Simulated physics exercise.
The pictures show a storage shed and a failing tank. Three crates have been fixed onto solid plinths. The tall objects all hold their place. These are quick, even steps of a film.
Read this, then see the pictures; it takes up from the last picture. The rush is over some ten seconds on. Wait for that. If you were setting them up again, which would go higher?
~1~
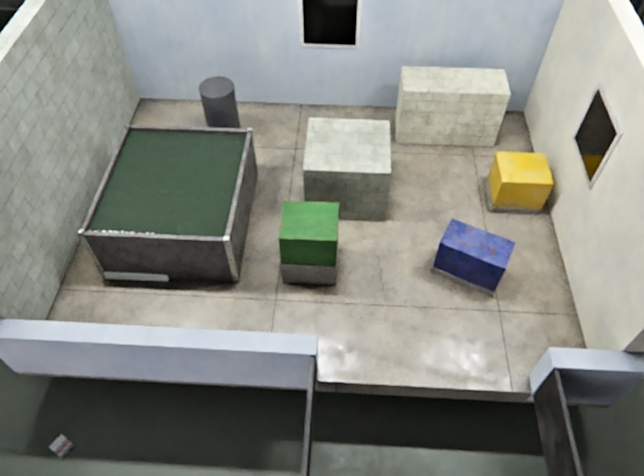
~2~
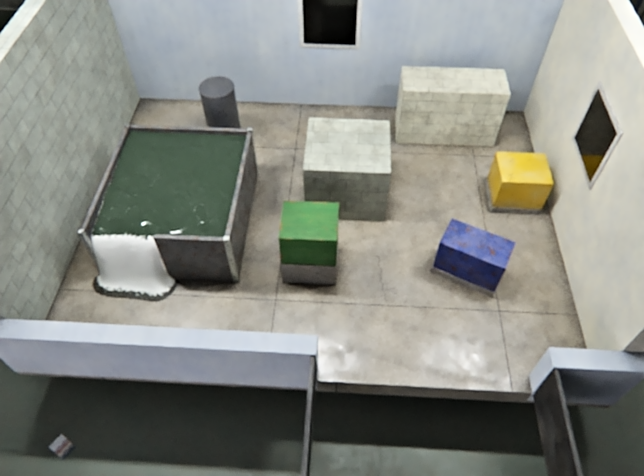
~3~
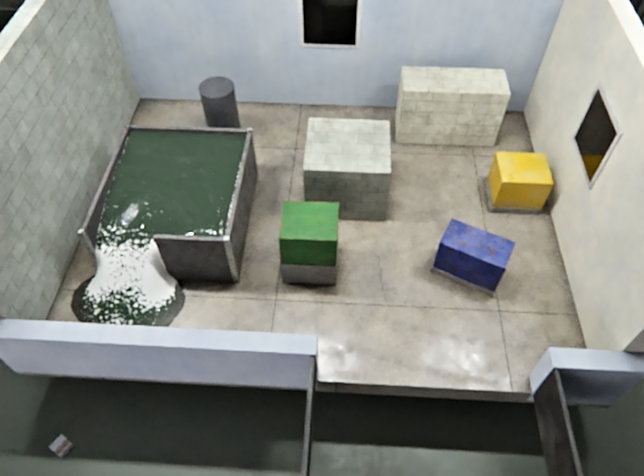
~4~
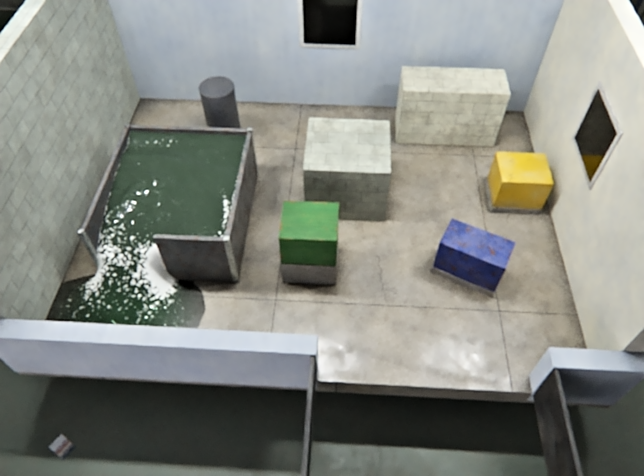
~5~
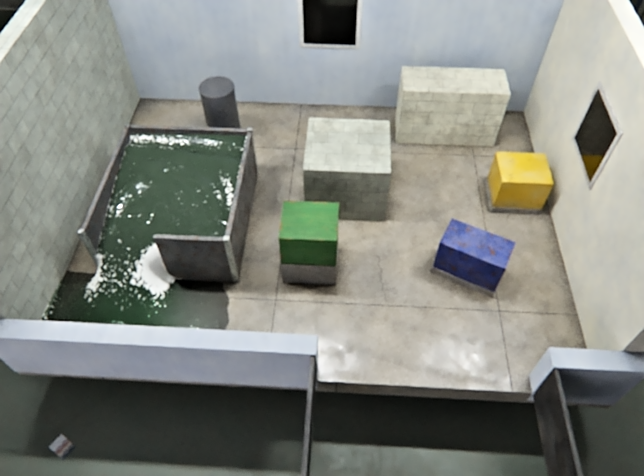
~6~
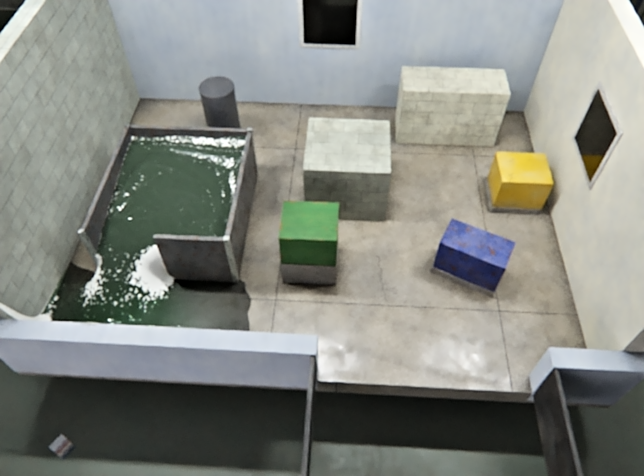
I'd say the blue crate goes higher, the green crate can stay, the yellow crate goes higher.
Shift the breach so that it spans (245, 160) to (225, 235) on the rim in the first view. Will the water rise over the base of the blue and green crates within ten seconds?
In short: Blue crate gets drenched; green crate gets drenched.
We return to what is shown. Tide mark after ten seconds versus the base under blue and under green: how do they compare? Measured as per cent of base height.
I'd say 170 per cent for the first one and 40 per cent for the second.
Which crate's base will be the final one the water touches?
It's the one in yellow.
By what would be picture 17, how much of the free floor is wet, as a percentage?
Estimate: Some 40 in a hundred.
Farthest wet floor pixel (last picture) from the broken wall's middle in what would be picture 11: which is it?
The farthest wet spot is near (388, 366).
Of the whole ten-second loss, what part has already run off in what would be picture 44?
By my reckoning, 45 %.
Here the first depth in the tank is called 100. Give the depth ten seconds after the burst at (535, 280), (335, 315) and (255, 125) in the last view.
Roughly 10, 8 and 8 per cent, in turn.
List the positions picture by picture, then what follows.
The first picture shows the tank at (174, 181) is whole and still.
In the second picture, water pours out at (132, 259) and has run to (98, 278).
In the third picture, water pours out at (134, 262) and has run to a hidden place.
In the fourth picture, water pours out at (134, 263) and has run to a hidden place.
In the fifth picture, water pours out at (134, 263) and has run to a hidden place.
In the sixth picture, the front is at a hidden place, out from the gap at (134, 263).
A moment on, water covers 20 % of the floor; the blue crate not reached, the green crate water round its plinth, the yellow crate not reached.
Next, water covers 40 % of the floor; the blue crate water round its plinth, the green crate water round its plinth, the yellow crate not reached.
Then, water covers 65 % of the floor; the blue crate water round its plinth, the green crate water round its plinth, the yellow crate water round its plinth.
Later, water covers 95 % of the floor; the blue crate water round its plinth, the green crate water round its plinth, the yellow crate water round its plinth.
In the end, water covers 100 % of the floor; the blue crate was topped, the green crate stayed above the water, the yellow crate was topped.
